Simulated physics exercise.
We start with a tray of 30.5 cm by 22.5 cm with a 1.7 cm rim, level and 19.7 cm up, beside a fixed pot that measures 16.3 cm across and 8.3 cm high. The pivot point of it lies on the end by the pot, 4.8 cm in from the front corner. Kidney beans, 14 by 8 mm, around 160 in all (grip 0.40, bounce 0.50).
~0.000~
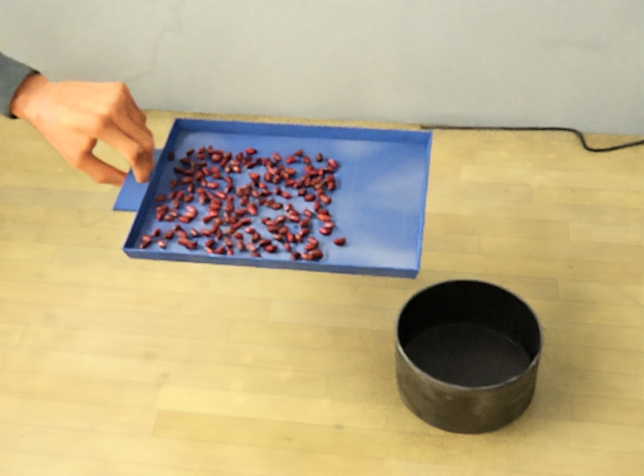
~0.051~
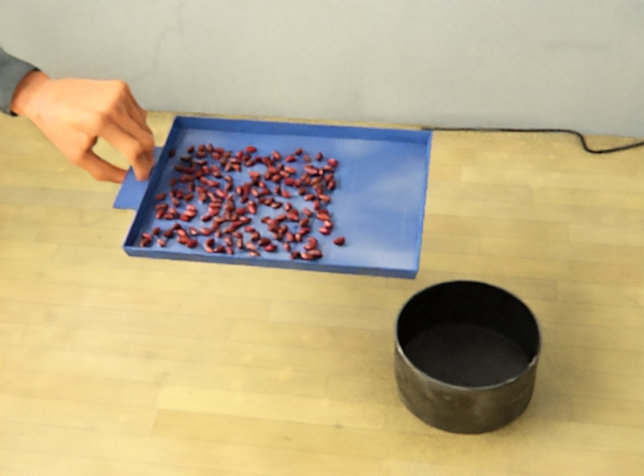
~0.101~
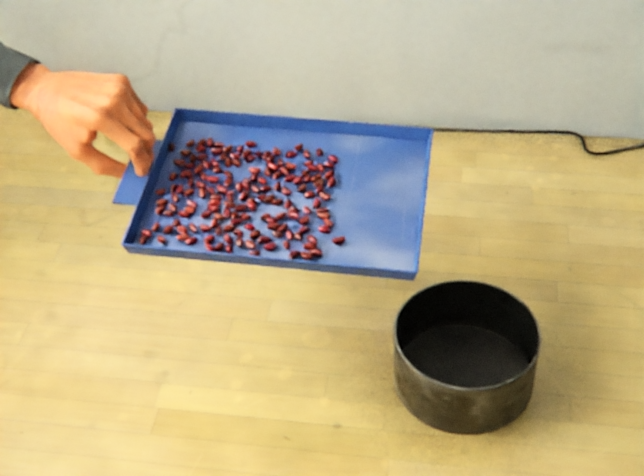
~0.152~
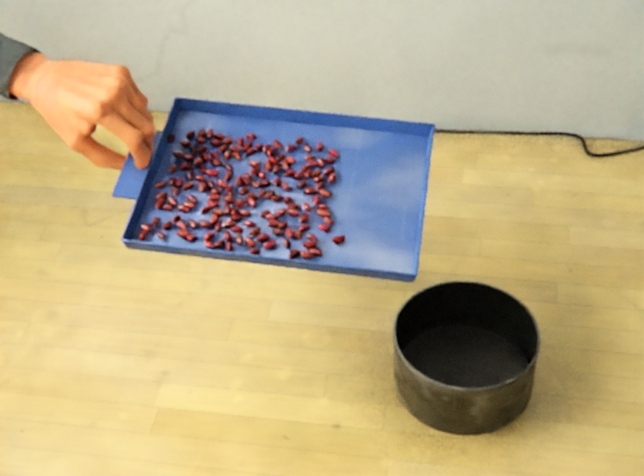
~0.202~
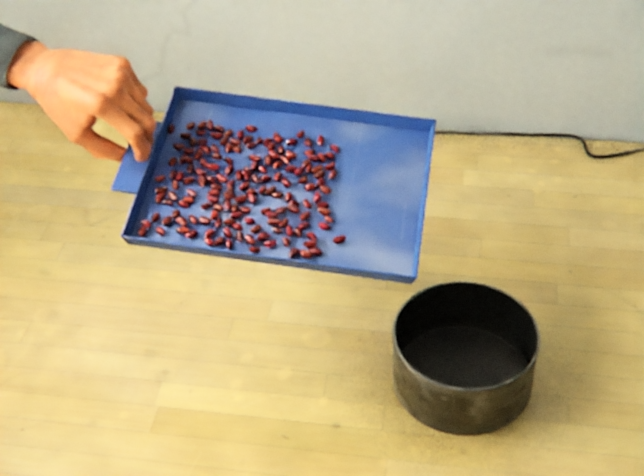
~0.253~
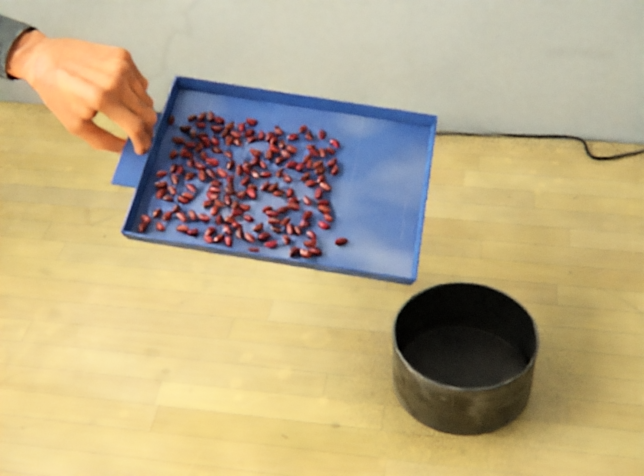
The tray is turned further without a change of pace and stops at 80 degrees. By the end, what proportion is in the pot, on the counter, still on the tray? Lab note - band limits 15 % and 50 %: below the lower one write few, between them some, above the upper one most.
Pot = some; counter = most; left on the tray = few.
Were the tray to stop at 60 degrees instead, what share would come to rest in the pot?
I'd say close to 5 percent.
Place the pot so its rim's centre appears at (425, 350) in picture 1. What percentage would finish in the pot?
It would come to around 75 percent.
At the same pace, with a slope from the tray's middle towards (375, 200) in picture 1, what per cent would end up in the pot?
That comes to around 30 per cent.
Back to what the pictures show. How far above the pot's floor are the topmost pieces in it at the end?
1.0 cm.
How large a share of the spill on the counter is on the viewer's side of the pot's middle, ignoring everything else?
About 90 percent of the spill.
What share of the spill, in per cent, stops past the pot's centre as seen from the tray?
Share past the middle: Roughly 10 percent.
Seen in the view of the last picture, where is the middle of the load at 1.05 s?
(353, 281), roughly.
After 0.73 s, tilt 45 degrees; the tray holds 100 %, the pot 0 %.
Then, at 1.05 s, tilt 66 degrees; the tray holds 75 %, the pot 5 %.
After 1.46 s, tilt 80 degrees; the tray holds 20 %, the pot 10 %.
By 2.9 s all is still; pot 25 %, counter 70 %, tray 5 %.
